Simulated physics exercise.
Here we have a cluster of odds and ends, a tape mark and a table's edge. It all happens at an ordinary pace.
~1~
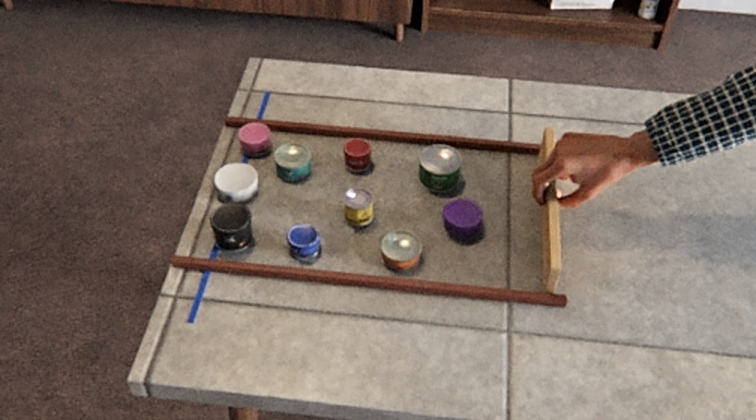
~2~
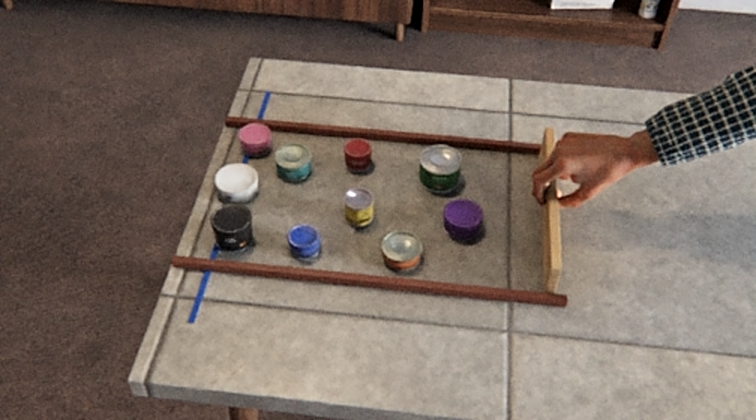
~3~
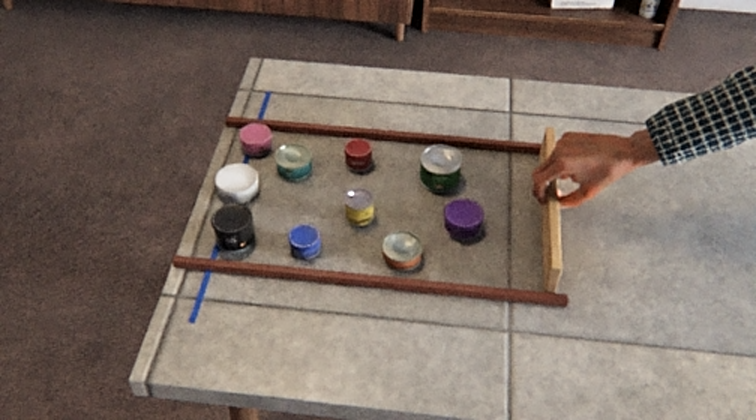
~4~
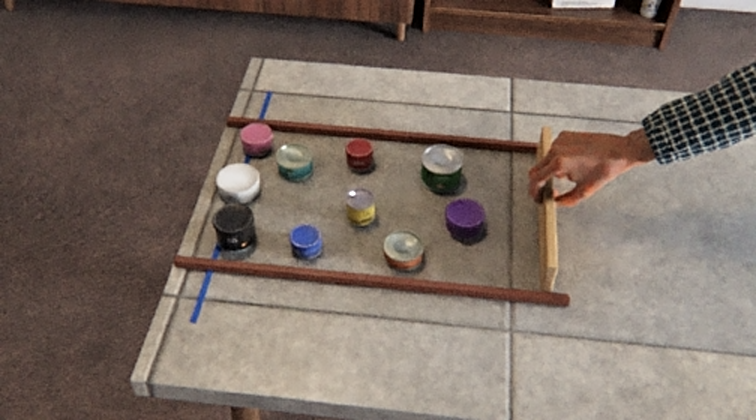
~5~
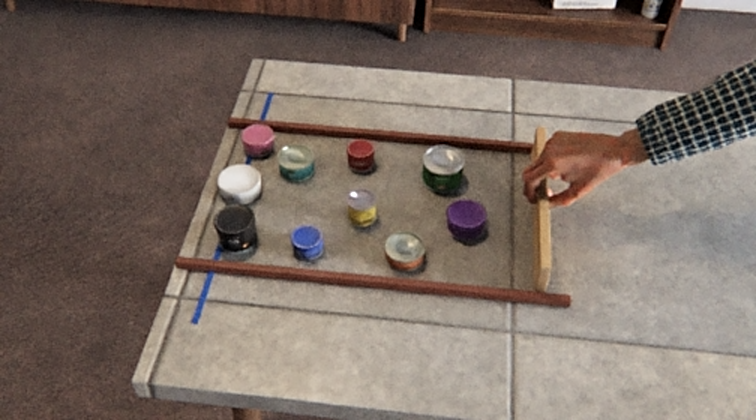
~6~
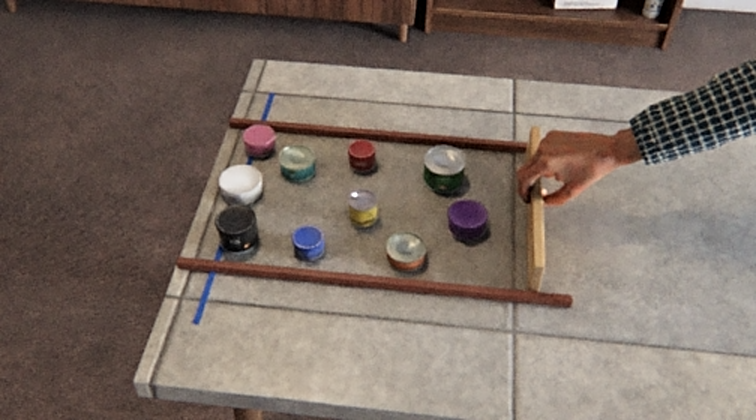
A hand slides a wooden board slightly left toward colourful tins between two rails.
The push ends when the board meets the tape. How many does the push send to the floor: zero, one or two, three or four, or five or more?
As it turns out, the number that fall off is five or more.
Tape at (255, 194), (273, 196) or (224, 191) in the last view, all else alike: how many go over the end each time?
The counts: 3, 1 and 6.
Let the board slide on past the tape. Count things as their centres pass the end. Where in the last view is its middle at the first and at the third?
Near (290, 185) and (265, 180).
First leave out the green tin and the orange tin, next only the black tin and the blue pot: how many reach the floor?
It would be 4 and 4.
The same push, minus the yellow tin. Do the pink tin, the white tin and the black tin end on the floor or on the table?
The pink tin comes down; the white tin goes over; the black tin drops off.
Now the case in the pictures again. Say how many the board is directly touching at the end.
In contact: 4.
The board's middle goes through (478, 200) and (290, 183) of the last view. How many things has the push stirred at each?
First 1, then 10.
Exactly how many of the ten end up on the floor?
It comes to 6.
Soon after, none off yet; white tin at rest near (241, 185); pink tin at rest near (260, 142); black tin at rest near (237, 230).
Then, none off yet; white tin at rest near (241, 185); pink tin at rest near (260, 142); black tin moving near (233, 229).
At rest, the number that fall off is five or more; fallen, yellow tin, blue pot, turquoise tin, black tin, pink tin and white tin.
